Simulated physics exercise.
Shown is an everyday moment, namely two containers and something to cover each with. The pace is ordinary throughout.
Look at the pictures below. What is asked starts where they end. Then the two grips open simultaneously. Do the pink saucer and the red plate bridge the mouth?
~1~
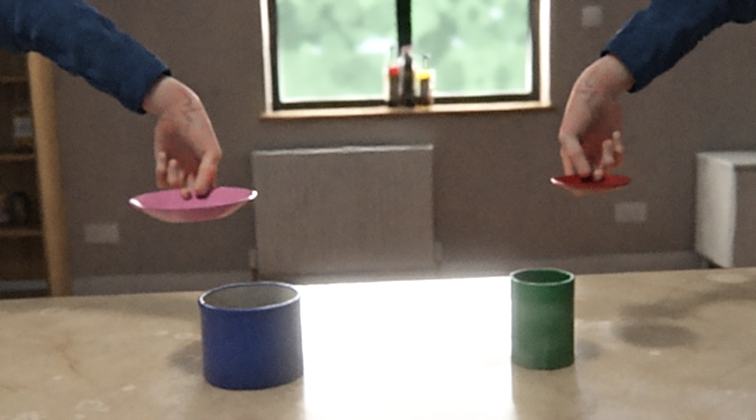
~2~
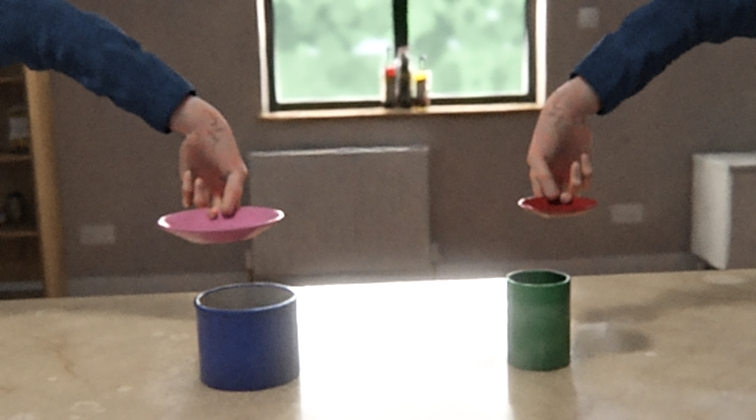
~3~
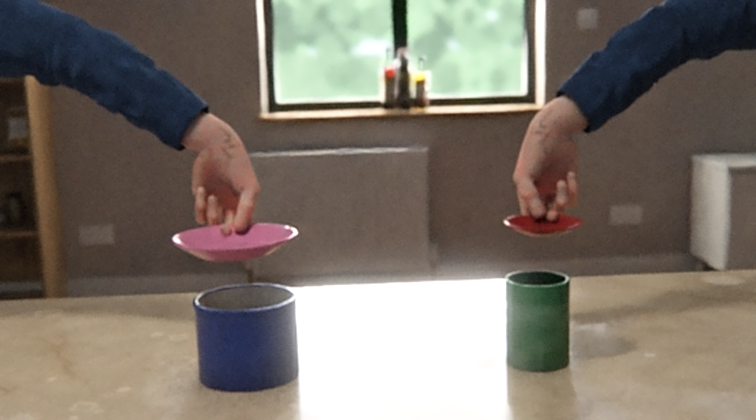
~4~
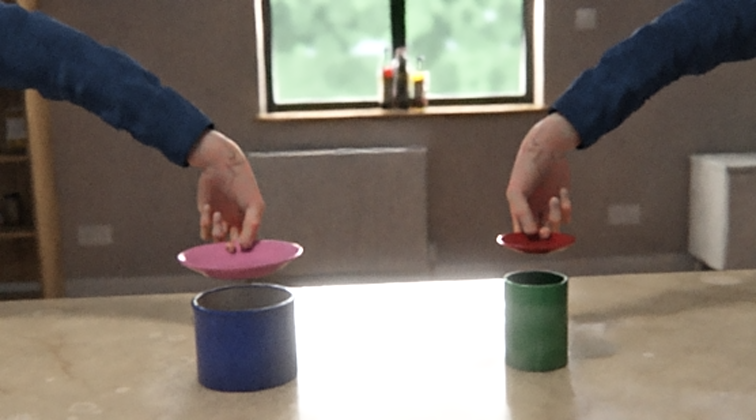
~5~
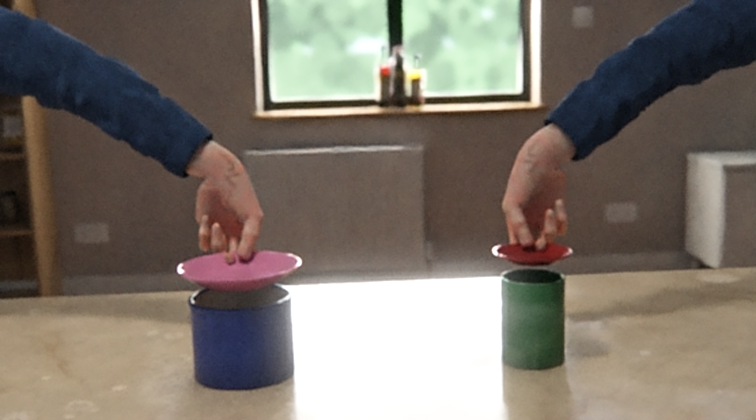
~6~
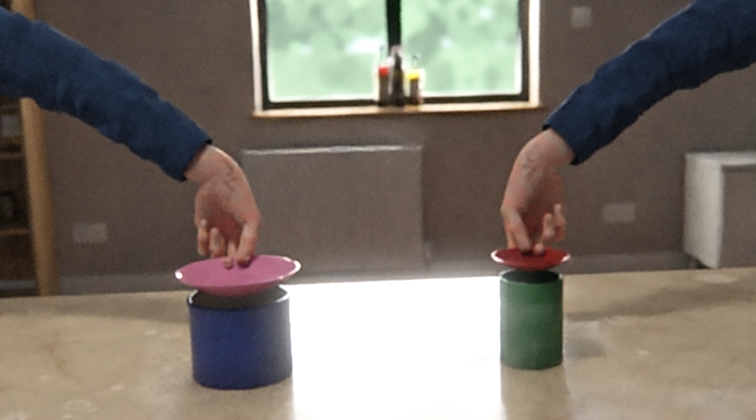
Watch the pink saucer stay up there; watch the red plate stay up there.
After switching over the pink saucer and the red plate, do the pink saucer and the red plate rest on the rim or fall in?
The pink saucer works as a lid; the red plate sinks inside.
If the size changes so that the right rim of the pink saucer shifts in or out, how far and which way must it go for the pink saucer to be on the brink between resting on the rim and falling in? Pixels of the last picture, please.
The flip comes at close to 12 pixels toward the left.
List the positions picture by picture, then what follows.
The first picture shows still on the way; pink saucer (194, 206); red plate (592, 185); right cup (542, 318).
The second picture shows still on the way; red plate (558, 208); left pot (249, 335).
The third picture shows still on the way; pink saucer (235, 244); right cup (537, 320).
The fourth picture shows still on the way; red plate (536, 244); left pot (246, 336).
The fifth picture shows still on the way; pink saucer (240, 274); right cup (532, 318).
The sixth picture shows in place, still held; pink saucer (238, 278); red plate (531, 261); left pot (241, 334).
Then, 0.10 s after the last picture, pink saucer moving near (239, 287); red plate moving near (531, 271).
Then, 1.28 s after the last picture, pink saucer sitting on the rim near (239, 287); red plate sitting on the rim near (531, 271).
At rest, the pink saucer works as a lid, near (239, 287); the red plate works as a lid, near (531, 271).
